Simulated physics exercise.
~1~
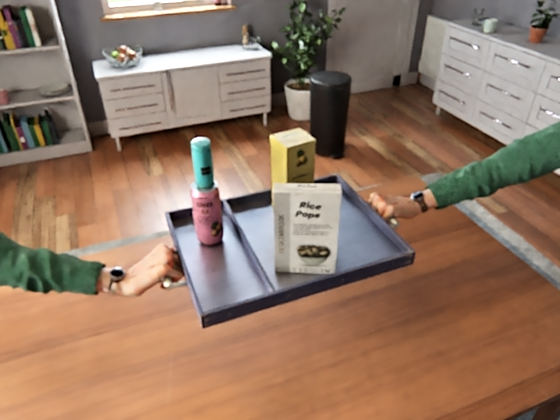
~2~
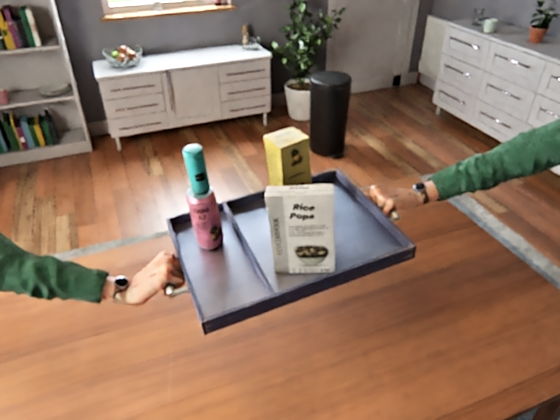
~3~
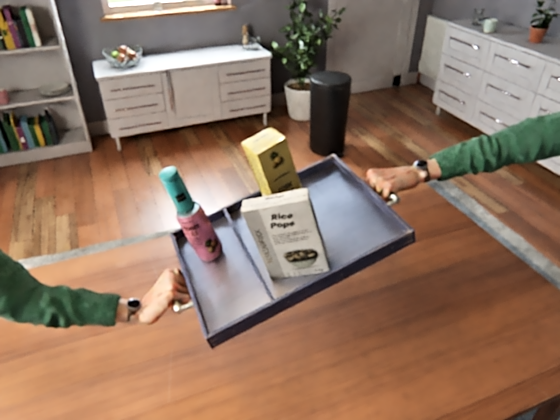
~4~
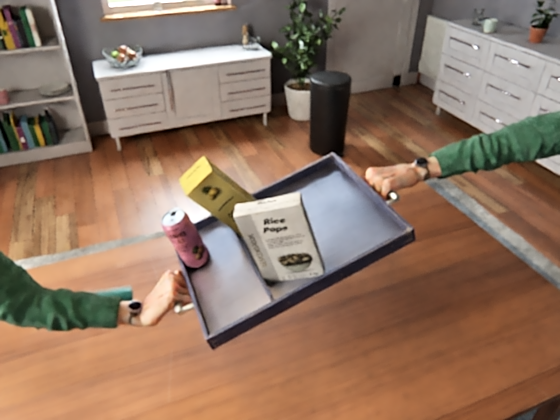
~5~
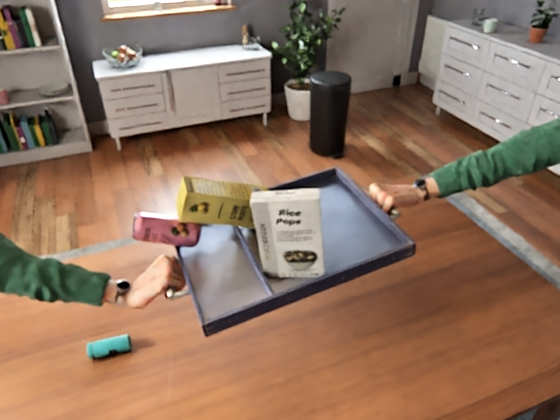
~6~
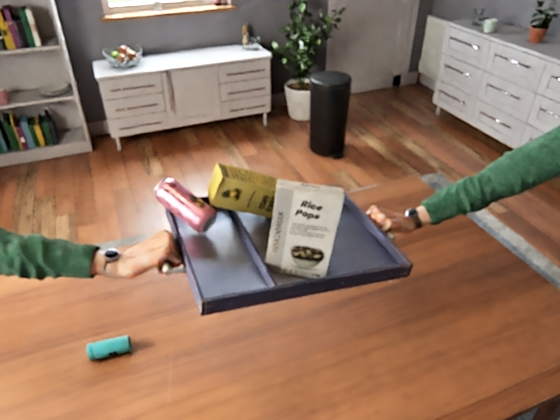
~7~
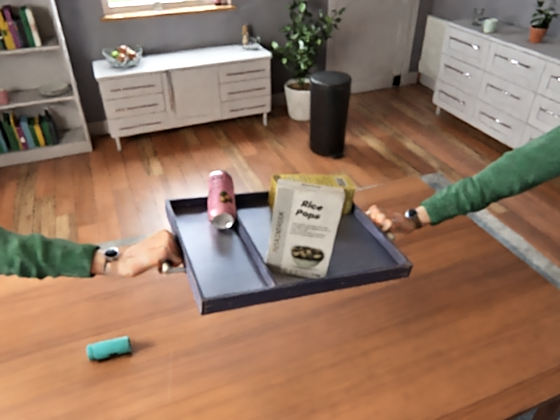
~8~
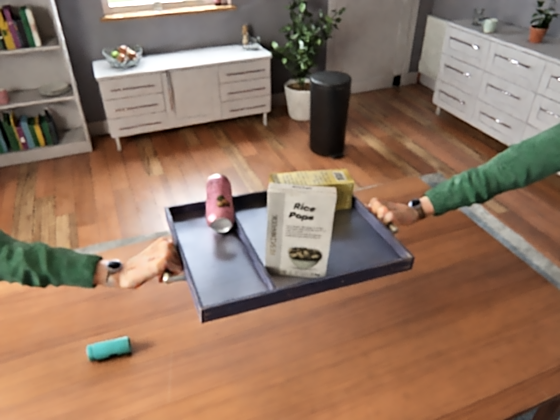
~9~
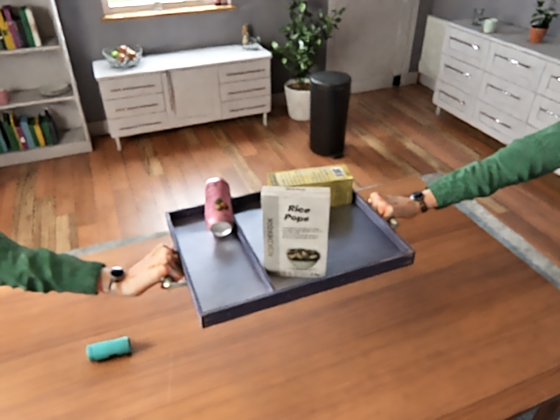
Turquoise shaker falling off a tray tilted left by two hands, pink can and yellow carton toppling, white packet staying upright.
